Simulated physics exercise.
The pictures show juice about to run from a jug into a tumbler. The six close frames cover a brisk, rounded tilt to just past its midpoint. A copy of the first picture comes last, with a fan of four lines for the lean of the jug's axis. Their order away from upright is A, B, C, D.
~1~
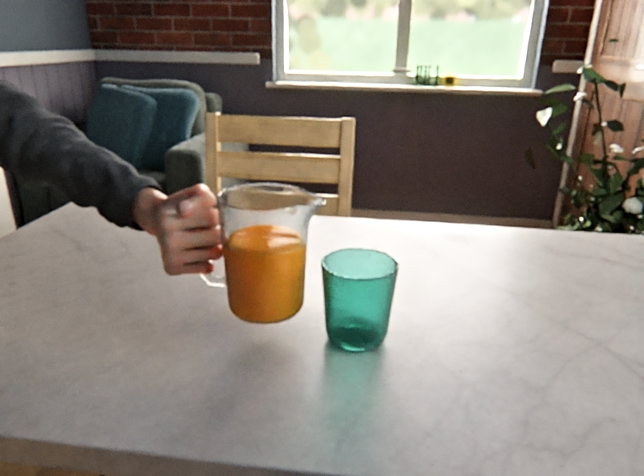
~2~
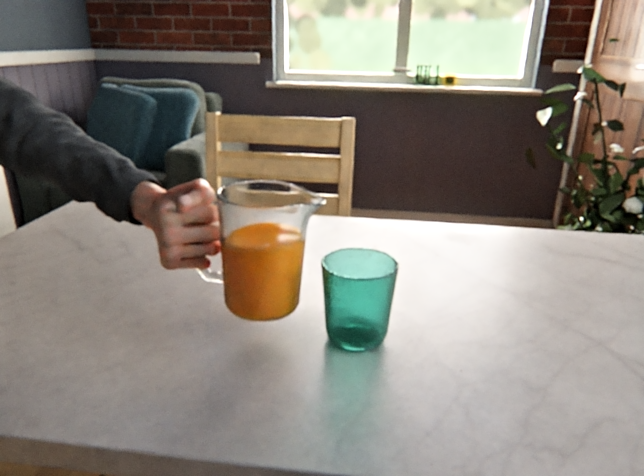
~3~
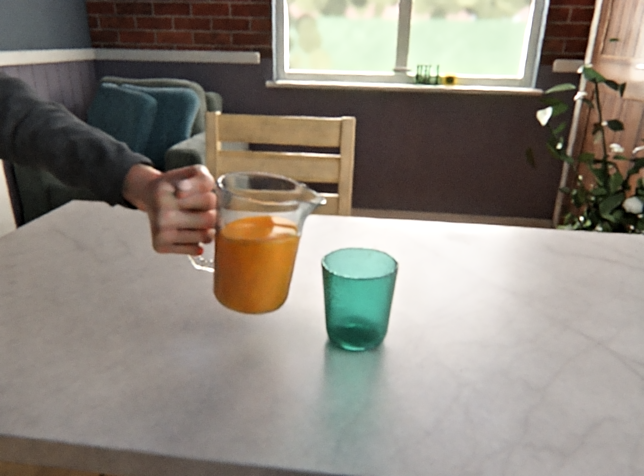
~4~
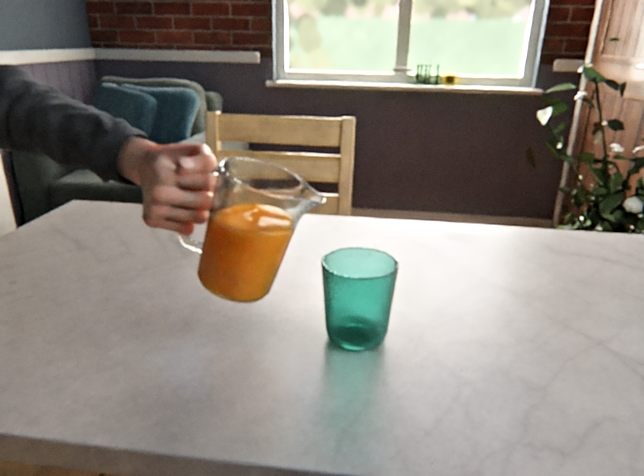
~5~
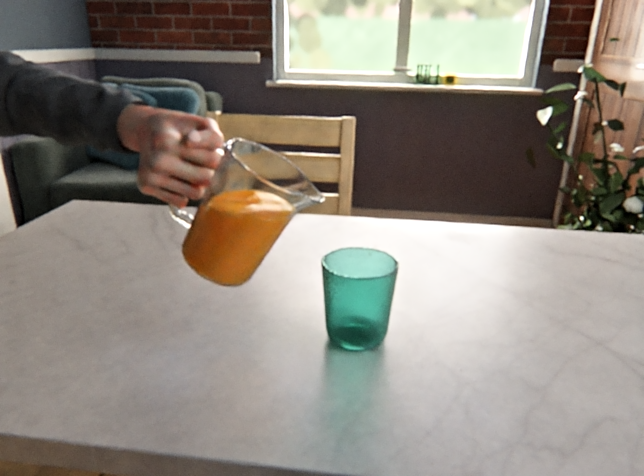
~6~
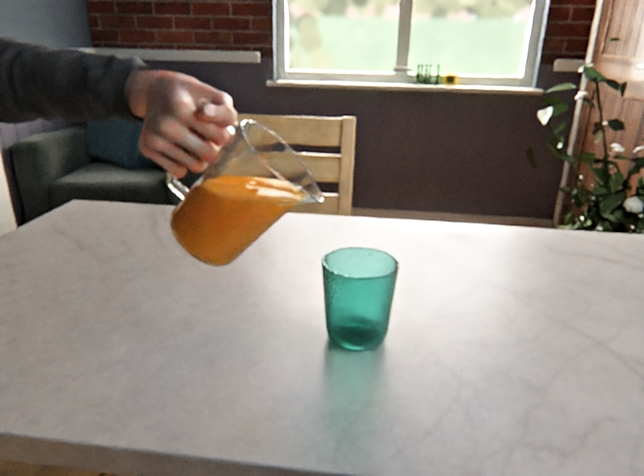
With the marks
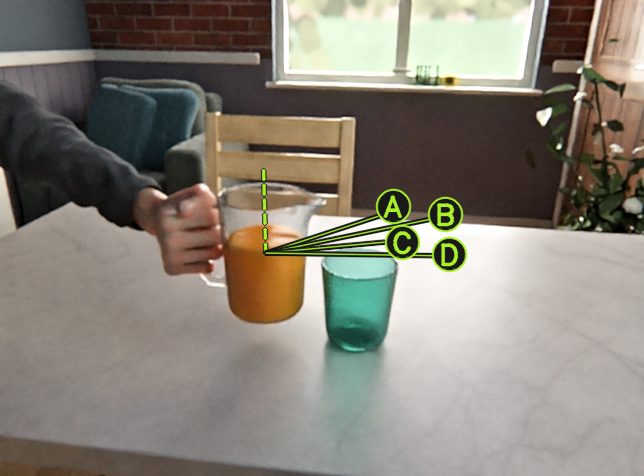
In a room with a brick-edged window, a blue-grey armchair and a leafy plant, a fixed camera looks slightly down on a pale marbled table. A hand in a dark grey sleeve holds a clear glass jug of orange juice, left of an empty green tumbler. The hand lifts slightly and tilts the jug rightward, slowly then more steeply, the juice staying inside.
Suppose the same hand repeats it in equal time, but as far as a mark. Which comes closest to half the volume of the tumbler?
It is A.
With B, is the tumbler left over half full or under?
Over.
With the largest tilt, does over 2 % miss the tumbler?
Yes, it does.
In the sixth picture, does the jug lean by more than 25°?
Yes, it does.
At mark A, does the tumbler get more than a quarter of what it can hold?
Yes, clearly.
On the marked copy, A at (378, 216); B at (429, 219); C at (384, 242); D at (432, 255).
Choosing A, the tumbler ends with about 50 % of what it can hold.
Choosing B, the tumbler ends with about 65 % of what it can hold; 4 % of the juice is spilt.
Choosing C, the tumbler ends with about 68 % of what it can hold; 17 % of the juice is spilt.
Choosing D, the tumbler ends with about 68 % of what it can hold; 30 % of the juice is spilt.
